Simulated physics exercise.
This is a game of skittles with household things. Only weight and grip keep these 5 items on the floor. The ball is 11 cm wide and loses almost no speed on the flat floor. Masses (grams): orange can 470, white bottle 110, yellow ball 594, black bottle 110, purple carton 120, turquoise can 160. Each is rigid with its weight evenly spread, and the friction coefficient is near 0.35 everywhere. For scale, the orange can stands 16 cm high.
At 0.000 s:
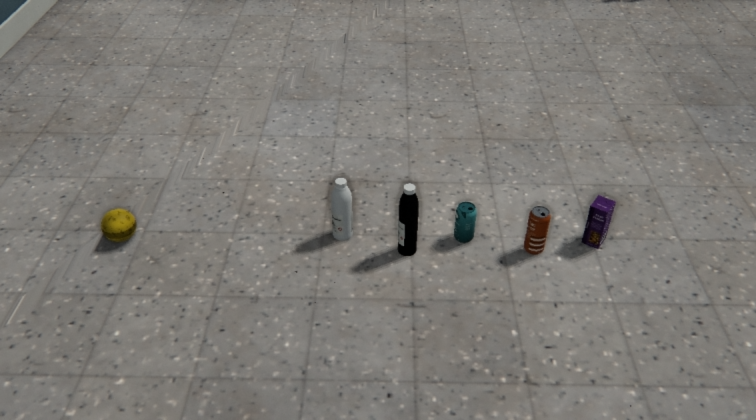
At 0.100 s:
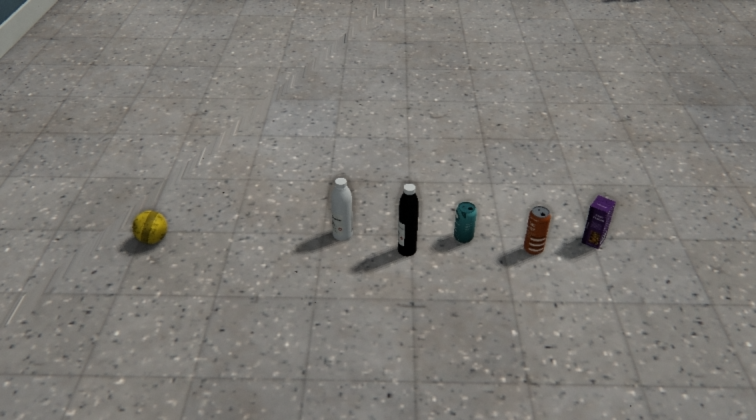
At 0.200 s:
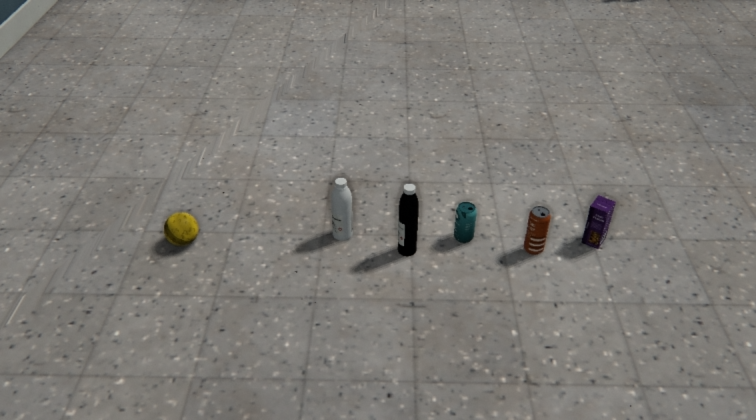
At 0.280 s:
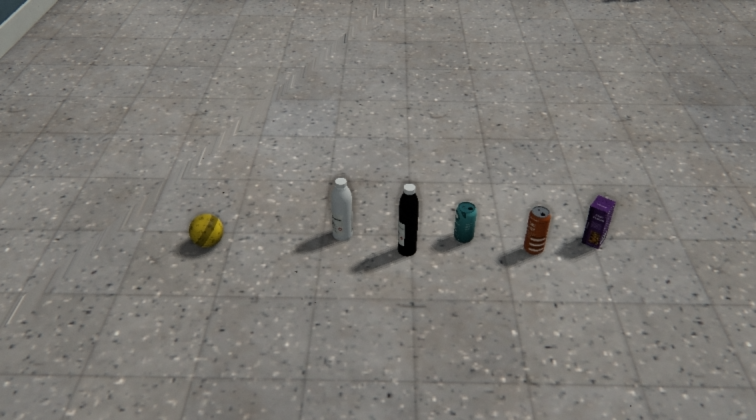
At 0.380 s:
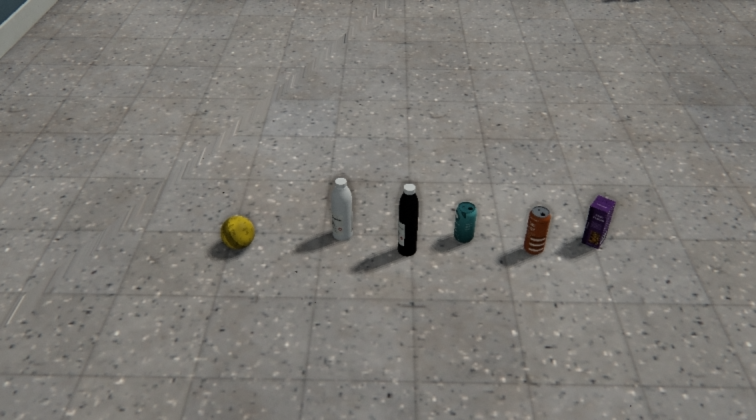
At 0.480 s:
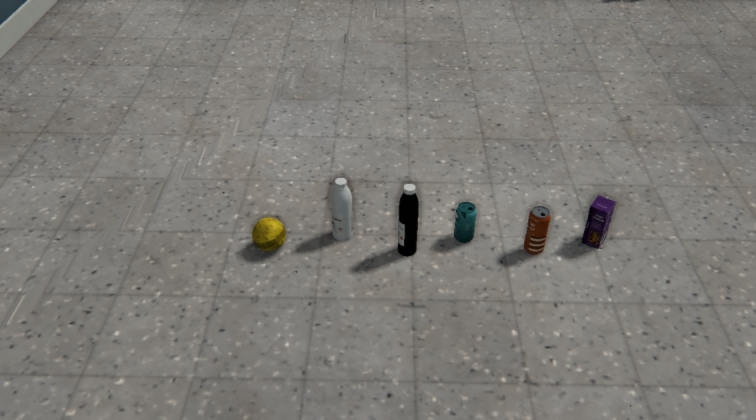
A yellow ball rolls steadily to the right across a grey tiled floor, drawing closer to a white bottle, which stands in a loose row with a black bottle, a turquoise can, an orange can and a purple carton.
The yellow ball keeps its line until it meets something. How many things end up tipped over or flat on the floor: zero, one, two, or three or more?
Lost: Just one.
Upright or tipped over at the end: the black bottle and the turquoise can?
The black bottle topples; the turquoise can keeps standing.
After 1.28 s, 123 cm rolled; yellow ball near (498, 261); white bottle slid 2 cm near (345, 206); black bottle leaning 25°.
After 2.28 s, black bottle on its side.
By the end (3.6 s), tipped over on the floor, black bottle; the other 4 in place, give or take 8 cm. Seen from the same camera at the end, orange can near (537, 231), white bottle near (345, 207).
